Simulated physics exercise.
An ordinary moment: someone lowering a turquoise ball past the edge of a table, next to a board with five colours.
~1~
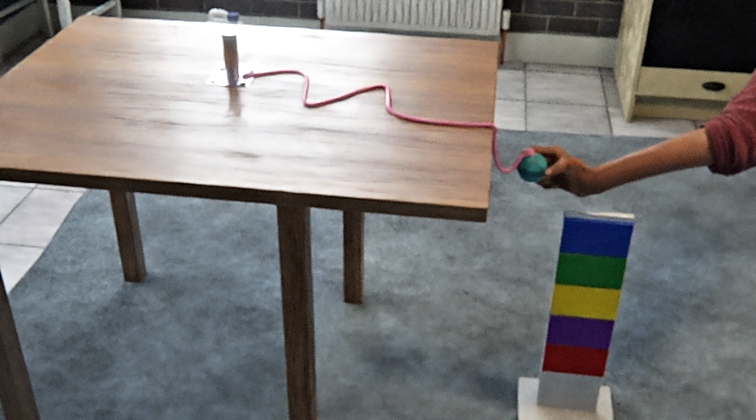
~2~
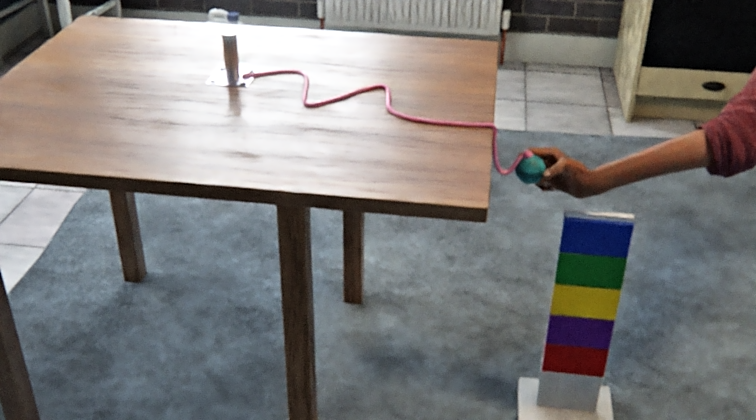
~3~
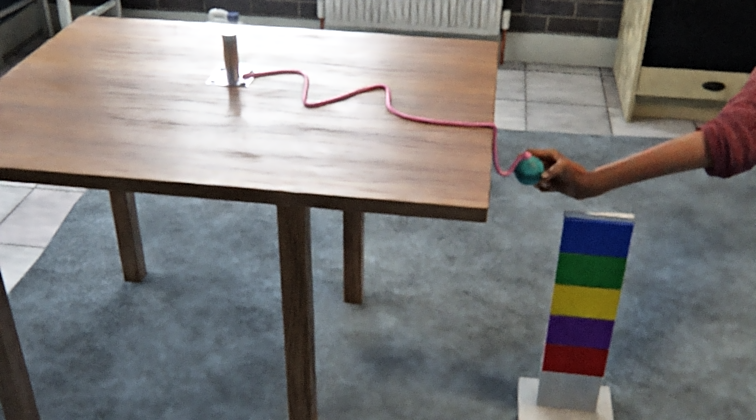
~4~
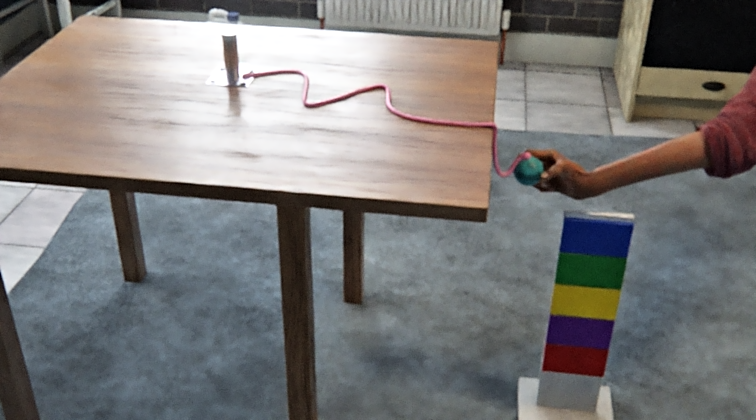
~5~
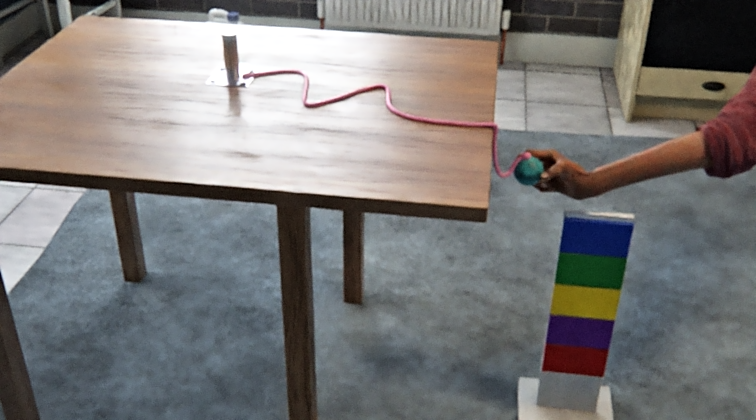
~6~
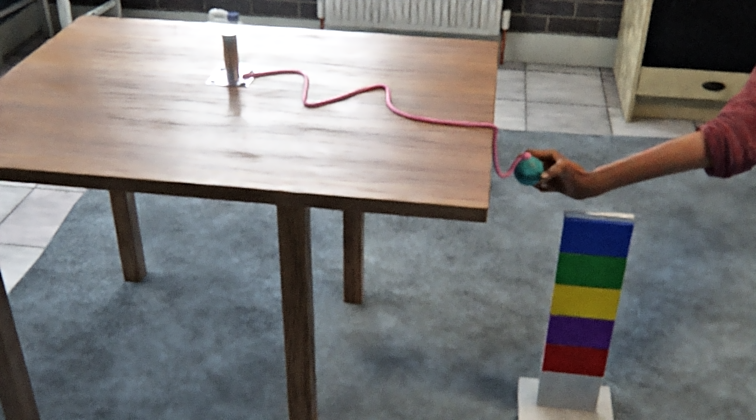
At the start, a hand reaching in from the right holds a turquoise ball beside a wooden table, with a slack red cord running from it across the tabletop to a small upright object. Above a striped, colourful stand, the hand and ball stay almost perfectly still throughout.
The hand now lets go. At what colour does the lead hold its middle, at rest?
At purple.
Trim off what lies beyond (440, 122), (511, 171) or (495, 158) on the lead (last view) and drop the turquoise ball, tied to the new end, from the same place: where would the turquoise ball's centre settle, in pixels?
Near (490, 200), (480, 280) and (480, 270).
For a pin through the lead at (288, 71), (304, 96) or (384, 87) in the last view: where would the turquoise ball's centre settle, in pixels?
About (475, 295), (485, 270) and (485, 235).
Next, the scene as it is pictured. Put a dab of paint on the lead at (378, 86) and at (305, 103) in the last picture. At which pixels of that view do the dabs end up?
About (462, 106), and the other about (372, 94).
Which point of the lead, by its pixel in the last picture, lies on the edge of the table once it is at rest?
The one at (388, 99).
Soon after, ball near (492, 293); level with yellow.
After that, ball near (461, 300); level with purple.
In the end, ball near (475, 308); level with purple. Its centre hangs level with the purple band.
